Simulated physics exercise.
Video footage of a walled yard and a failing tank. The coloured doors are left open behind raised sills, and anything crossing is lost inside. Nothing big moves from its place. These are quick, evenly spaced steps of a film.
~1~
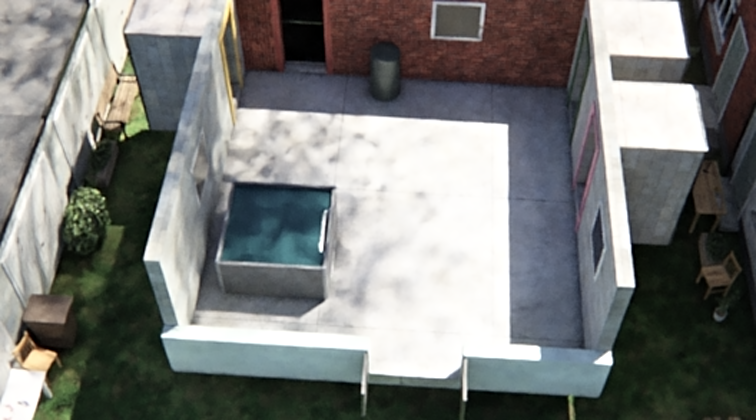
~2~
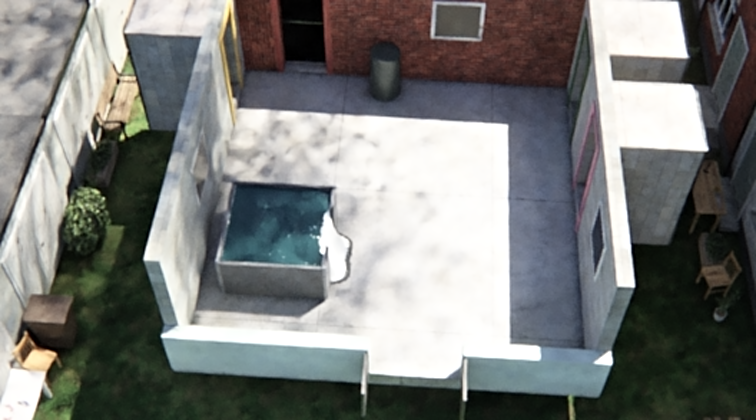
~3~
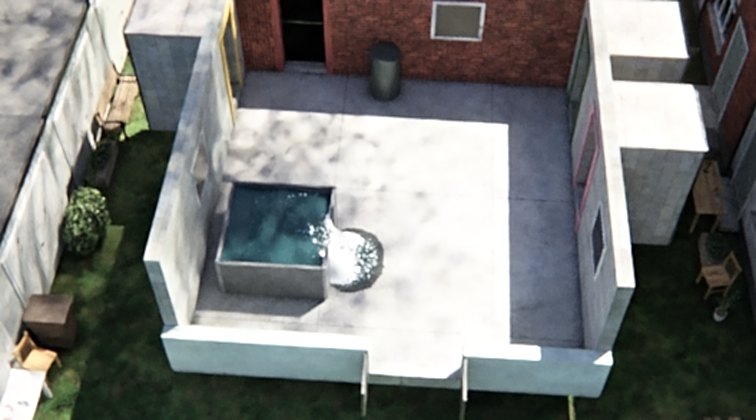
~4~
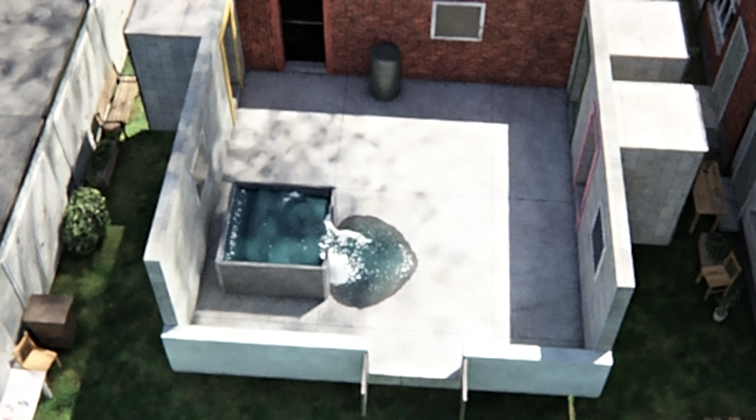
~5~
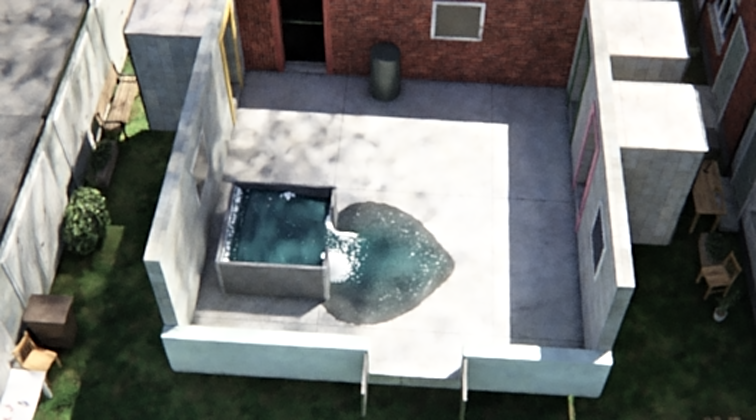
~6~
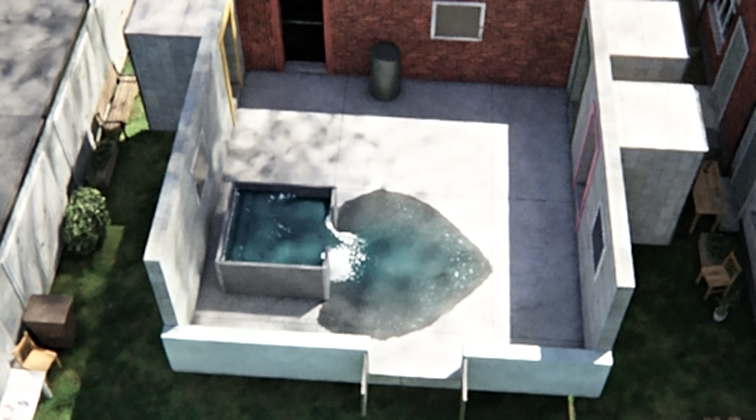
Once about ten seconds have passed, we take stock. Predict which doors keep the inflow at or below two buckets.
Prediction: The pink door stays at or below, the yellow door stays at or below, the red door stays at or below, the green door stays at or below.
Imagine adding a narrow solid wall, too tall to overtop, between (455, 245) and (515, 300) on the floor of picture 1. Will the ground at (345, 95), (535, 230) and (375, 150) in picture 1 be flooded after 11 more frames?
As listed: Free of water, wet, not flooded.
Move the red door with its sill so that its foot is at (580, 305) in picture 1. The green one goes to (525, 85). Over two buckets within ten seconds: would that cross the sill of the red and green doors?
Taking them in turn, the red beats the threshold and the green misses the threshold.
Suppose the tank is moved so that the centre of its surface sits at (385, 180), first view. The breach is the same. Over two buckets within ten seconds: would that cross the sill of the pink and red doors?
Result - pink ends up above, red ends up below.
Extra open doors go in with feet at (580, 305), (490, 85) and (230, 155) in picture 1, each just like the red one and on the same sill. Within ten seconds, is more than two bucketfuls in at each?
Crosses the line; stays below the line; stays below the line.
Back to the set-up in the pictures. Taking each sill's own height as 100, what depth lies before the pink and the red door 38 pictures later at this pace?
First 50 percent, then 0 percent.
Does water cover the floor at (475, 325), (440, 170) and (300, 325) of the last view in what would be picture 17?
First swamped, then swamped, then spared.
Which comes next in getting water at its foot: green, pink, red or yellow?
That would be the pink one.
A moment on, water covers 40 % of the floor; the pink door not reached, the yellow door not reached, the red door not reached, the green door not reached.
Next, water covers 50 % of the floor; the pink door wet at the sill, nothing in, the yellow door not reached, the red door not reached, the green door not reached.
Then, water covers 50 % of the floor; the pink door wet at the sill, nothing in, the yellow door not reached, the red door not reached, the green door wet at the sill, nothing in.
Later, water covers 55 % of the floor; the pink door wet at the sill, nothing in, the yellow door not reached, the red door not reached, the green door wet at the sill, nothing in.
In the end, water covers 80 % of the floor; the pink door wet at the sill, nothing in, the yellow door not reached, the red door wet at the sill, nothing in, the green door wet at the sill, nothing in.
